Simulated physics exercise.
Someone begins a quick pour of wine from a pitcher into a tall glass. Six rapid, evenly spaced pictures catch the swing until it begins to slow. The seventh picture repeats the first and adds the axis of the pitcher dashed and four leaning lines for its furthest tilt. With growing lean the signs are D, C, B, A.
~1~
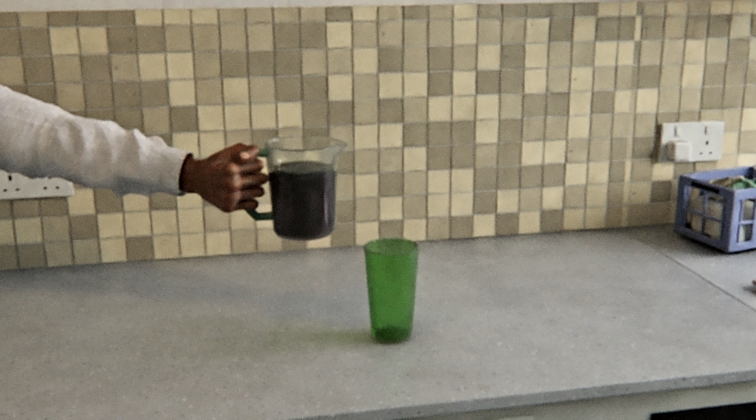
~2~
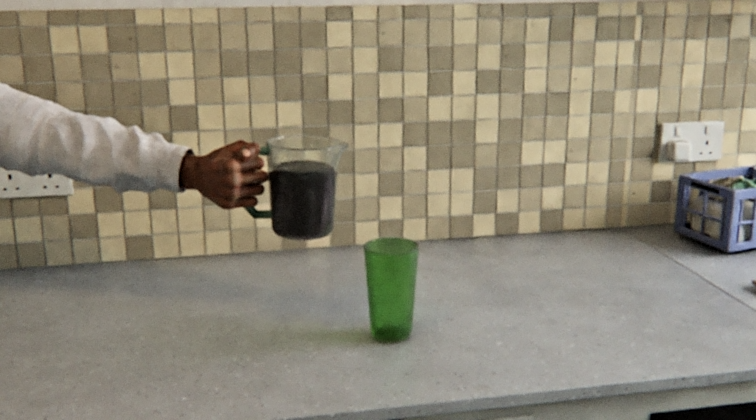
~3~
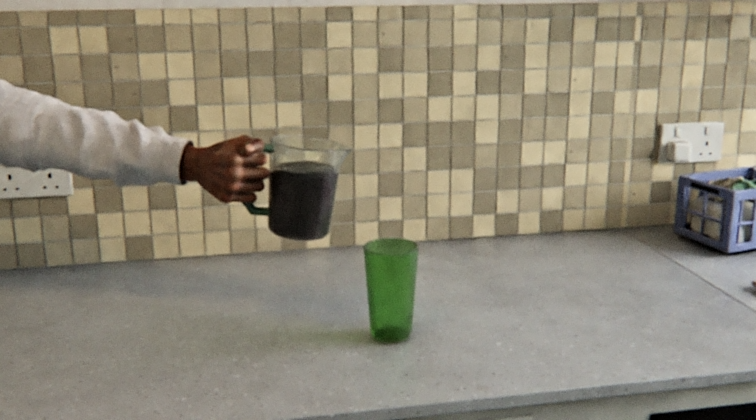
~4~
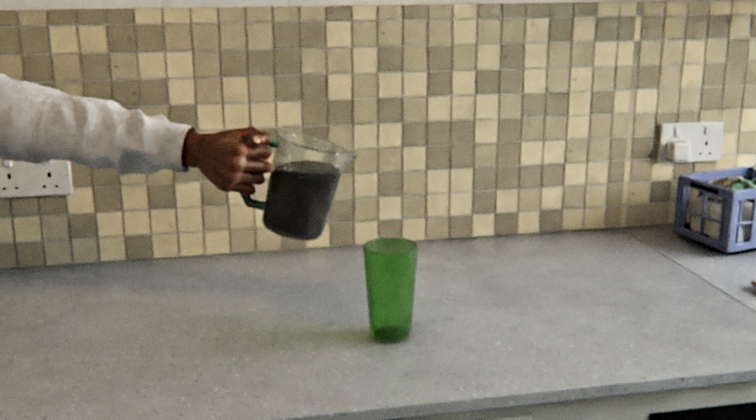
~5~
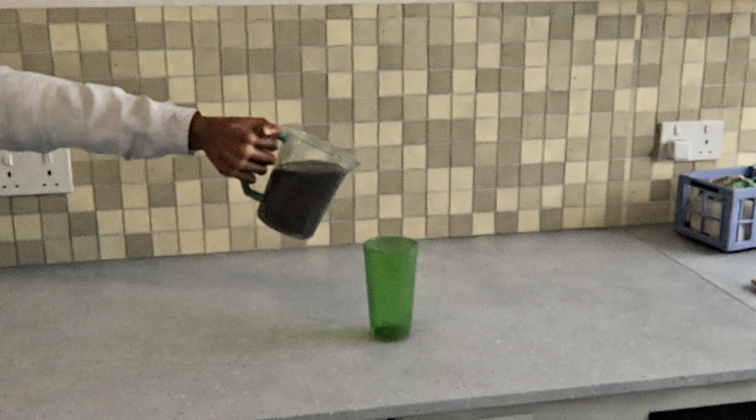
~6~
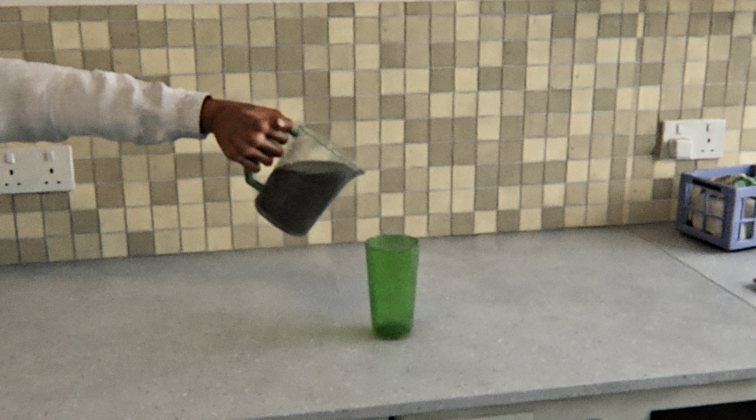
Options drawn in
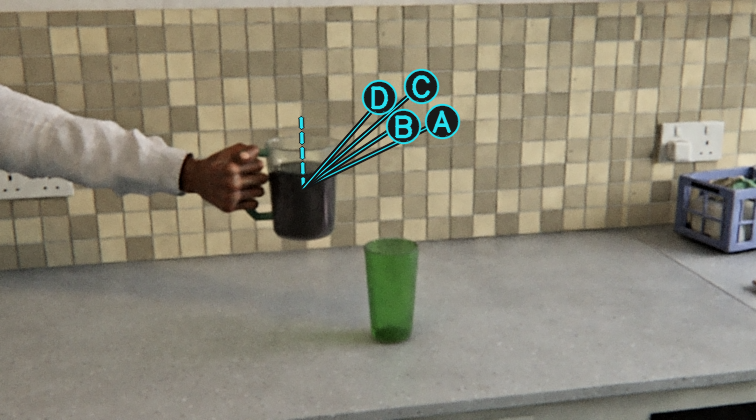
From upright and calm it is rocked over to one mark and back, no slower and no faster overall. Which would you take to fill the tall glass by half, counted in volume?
Tilt A does it best.
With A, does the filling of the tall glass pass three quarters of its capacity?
No.
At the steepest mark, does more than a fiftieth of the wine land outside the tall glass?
No, it does not.
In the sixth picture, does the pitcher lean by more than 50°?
No, it does not.
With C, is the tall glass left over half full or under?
Under.
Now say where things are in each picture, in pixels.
Upright, lip at (346, 143); rim of the tall glass round (391, 246); nothing has left yet, in the first frame.
Upright, lip at (347, 144); nothing has left yet, in the second frame.
Tipped about 7°, lip at (351, 149); nothing has left yet, in the third frame.
Tipped about 15°, lip at (355, 155); nothing has left yet, in the fourth frame.
Tipped about 26°, lip at (360, 163); nothing has left yet, in the fifth frame.
Tipped about 36°, lip at (364, 172); nothing has left yet, in the sixth frame.
In cyan, A at (427, 128); B at (387, 132); C at (408, 96); D at (369, 112).
With A, the tall glass ends with about 48 % of what it can hold.
With B, the tall glass ends with about 31 % of what it can hold.
With C, the tall glass ends with about 18 % of what it can hold.
With D, the tall glass ends with about 9 % of what it can hold.
